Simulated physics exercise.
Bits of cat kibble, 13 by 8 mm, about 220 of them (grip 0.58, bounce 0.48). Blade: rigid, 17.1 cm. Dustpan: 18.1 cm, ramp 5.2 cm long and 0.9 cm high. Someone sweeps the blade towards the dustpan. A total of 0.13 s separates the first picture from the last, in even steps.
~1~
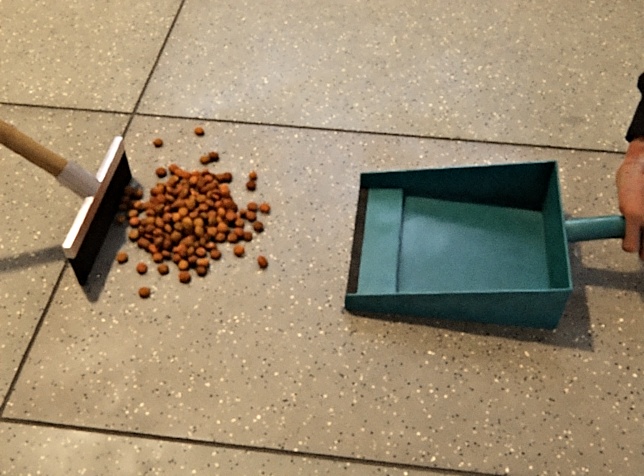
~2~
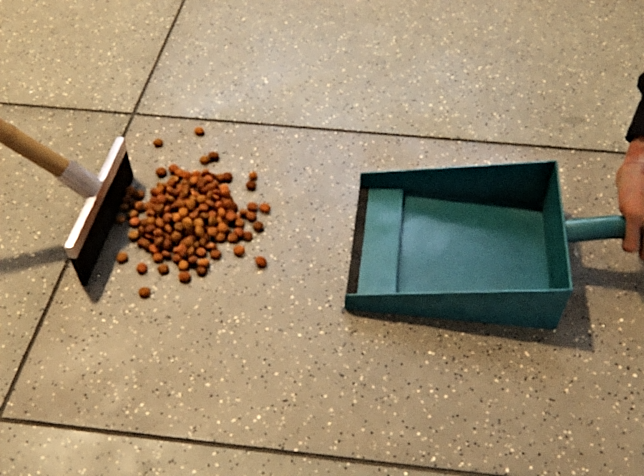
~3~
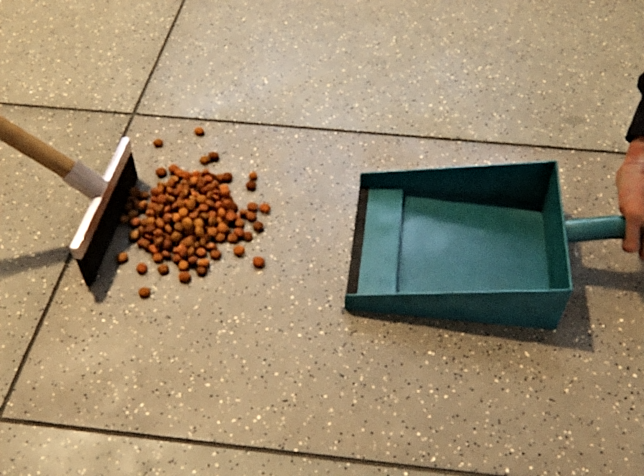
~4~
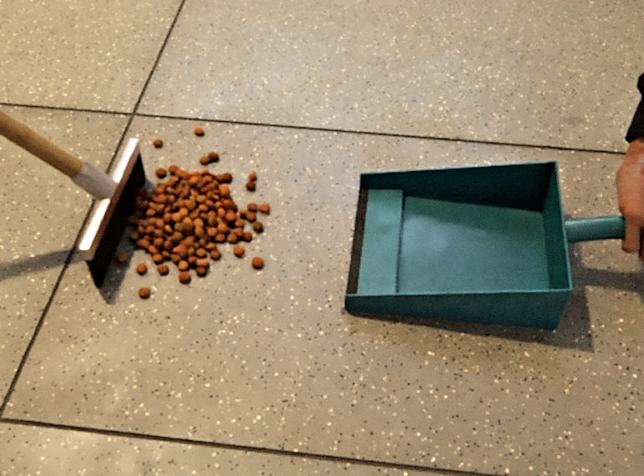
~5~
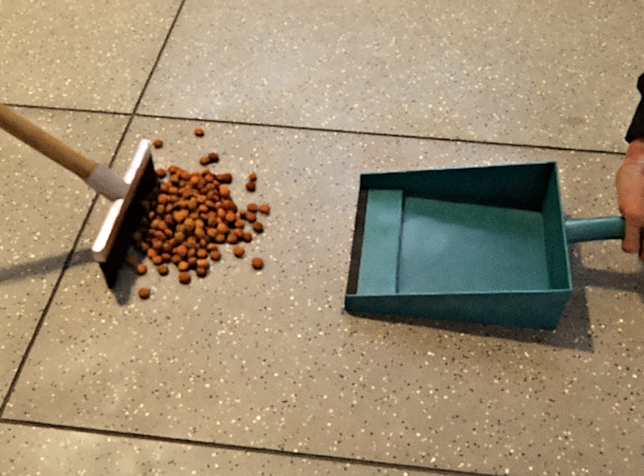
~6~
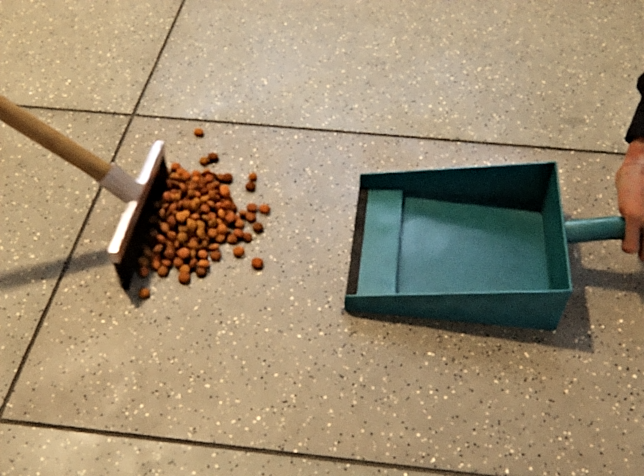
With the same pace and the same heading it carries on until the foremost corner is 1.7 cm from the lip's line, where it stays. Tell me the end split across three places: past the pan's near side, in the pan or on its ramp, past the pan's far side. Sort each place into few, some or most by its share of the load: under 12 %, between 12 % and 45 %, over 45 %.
Shares: Past the pan's near side: Few; in the pan or on its ramp: Most; past the pan's far side: Some.
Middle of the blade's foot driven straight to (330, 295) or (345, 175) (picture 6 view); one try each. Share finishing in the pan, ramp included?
The two tries give about 35 and 20 percent.
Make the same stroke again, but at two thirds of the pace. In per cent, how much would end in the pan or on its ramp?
In that case close to 55 per cent.
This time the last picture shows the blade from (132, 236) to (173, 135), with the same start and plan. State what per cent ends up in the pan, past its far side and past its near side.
The pan gets 20, the far side 40 and the near side 0.
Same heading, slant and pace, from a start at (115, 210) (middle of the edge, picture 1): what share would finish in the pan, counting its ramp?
Something close to 55 percent.
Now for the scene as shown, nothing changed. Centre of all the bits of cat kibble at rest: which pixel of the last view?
Close to pixel (366, 229).
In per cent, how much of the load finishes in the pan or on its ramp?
I'd say close to 60 per cent.
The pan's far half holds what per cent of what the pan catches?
Share: Approx. 60 %.
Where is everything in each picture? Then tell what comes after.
Blade from (70, 252) to (120, 147), moved 0.0 cm, 0 of the pieces shifted so far; middle of the pieces at (188, 210); pan at (467, 254), in the first frame.
Blade from (72, 252) to (122, 147), moved 0.2 cm, 0 of the pieces shifted so far; middle of the pieces at (188, 210), in the second frame.
Blade from (78, 253) to (127, 147), moved 0.8 cm, 8 of the pieces shifted so far; middle of the pieces at (188, 211), in the third frame.
Blade from (87, 254) to (135, 148), moved 1.8 cm, 14 of the pieces shifted so far; middle of the pieces at (188, 211), in the fourth frame.
Blade from (100, 255) to (147, 149), moved 3.2 cm, 57 of the pieces shifted so far; middle of the pieces at (188, 212), in the fifth frame.
Blade from (115, 257) to (160, 150), moved 4.8 cm, 109 of the pieces shifted so far; middle of the pieces at (191, 212); pan at (467, 255), in the sixth frame.
Then, 0.17 s after the last picture, middle of the blade 13 cm from the lip; 0 % over the lip, far side 10 %, near side 5 %.
Then, 0.29 s after the last picture, middle of the blade 5 cm from the lip; 5 % over the lip, far side 15 %, near side 5 %.
Then, 0.54 s after the last picture, middle of the blade 2 cm from the lip; 60 % over the lip, far side 15 %, near side 5 %.
In the end, near side 5 %, pan 60 %, far side 15 %, in front of the lip or behind the blade 20 %.
